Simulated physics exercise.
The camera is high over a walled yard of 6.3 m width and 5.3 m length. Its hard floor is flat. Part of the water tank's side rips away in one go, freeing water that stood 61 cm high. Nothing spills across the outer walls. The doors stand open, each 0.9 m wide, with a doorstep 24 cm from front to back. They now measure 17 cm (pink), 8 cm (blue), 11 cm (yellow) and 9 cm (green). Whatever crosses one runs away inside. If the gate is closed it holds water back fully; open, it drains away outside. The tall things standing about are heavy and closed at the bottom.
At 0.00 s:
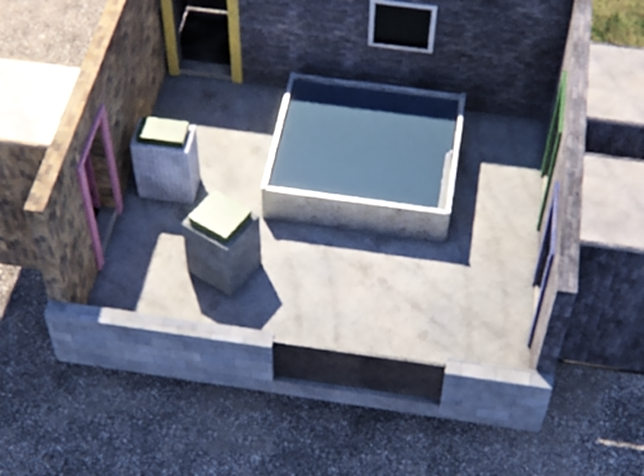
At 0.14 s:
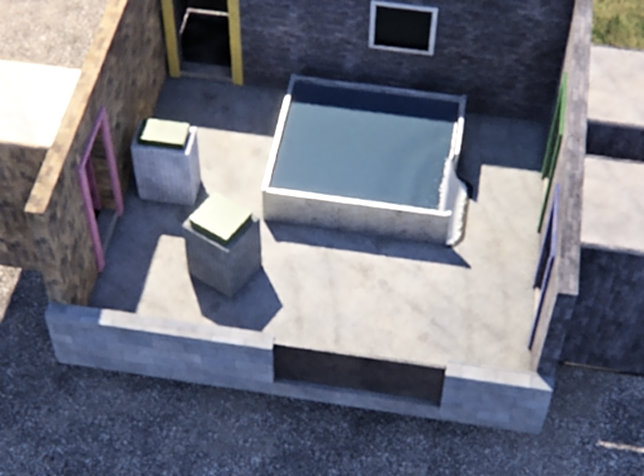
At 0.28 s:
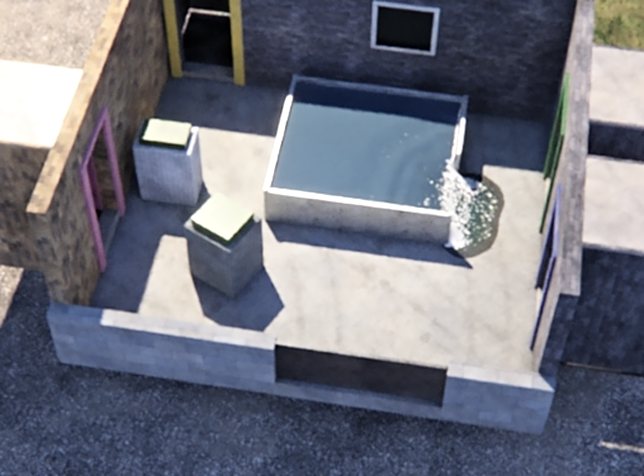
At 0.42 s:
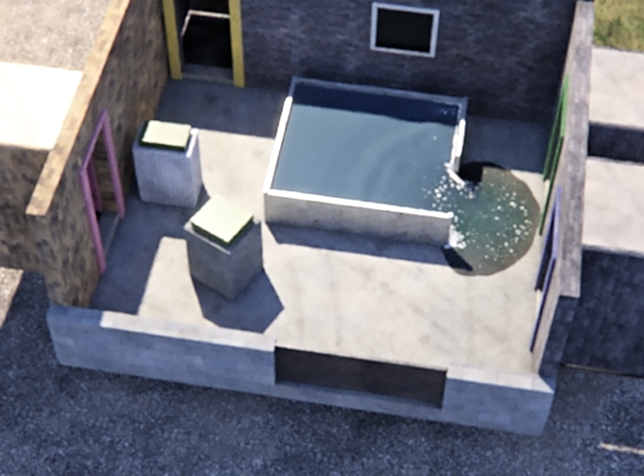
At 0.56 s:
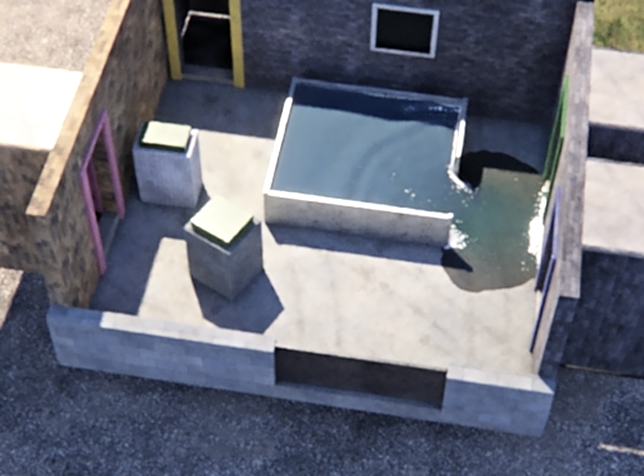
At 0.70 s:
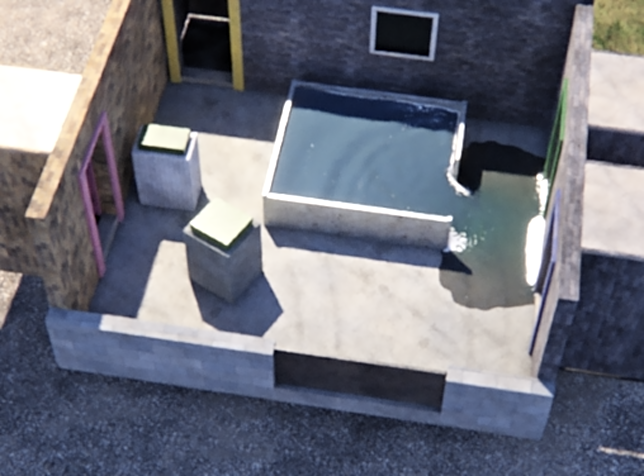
At first, a rectangular water tank stands full and still in a walled yard beside two pale blocks. Then part of its right side breaks open, and foaming water pours through the gap. The water spreads across the floor in a widening dark pool, reaching the right-hand wall.
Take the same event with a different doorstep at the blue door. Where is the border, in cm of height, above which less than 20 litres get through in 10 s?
Some 15 cm above the ground.
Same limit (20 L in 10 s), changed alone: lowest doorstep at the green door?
Roughly 36 cm at green.
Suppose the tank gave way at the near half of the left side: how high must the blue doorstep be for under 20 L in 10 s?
About 9.0 cm.
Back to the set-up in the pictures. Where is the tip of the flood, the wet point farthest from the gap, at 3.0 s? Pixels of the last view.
Around (267, 371).
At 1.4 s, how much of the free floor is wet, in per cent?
Some 15 per cent of it.
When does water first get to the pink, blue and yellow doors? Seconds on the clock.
Pink 5.0 s, blue 0.9 s, yellow 4.5 s.
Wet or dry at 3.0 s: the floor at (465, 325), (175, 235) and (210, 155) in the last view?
In that order: Under water, still dry, dry.
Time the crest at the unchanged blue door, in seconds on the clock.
Near 1.8 s.
After 1.4 s water covers 15 % of the floor, deepest (42 cm) near (529, 243); 16 cm at the blue door, 1 litre in over its 8 cm doorstep.
After 3.0 s water covers 35 % of the floor, deepest (34 cm) near (529, 243); 15 cm at the blue door, 51 litres in over its 8 cm doorstep.
After 10.0 s water covers 95 % of the floor, deepest (14 cm) near (91, 345); 8 cm at the blue door, 92 litres in over its 8 cm doorstep.
At the blue door as built, the water arrived by 0.9 s and peaked near 18 cm at 1.8 s.
Run again over the same 10 s with other heights there, 36 litres in over 12.5 cm, 11 litres over 17 cm. The limit of 20 litres is kept from about 15 cm up.
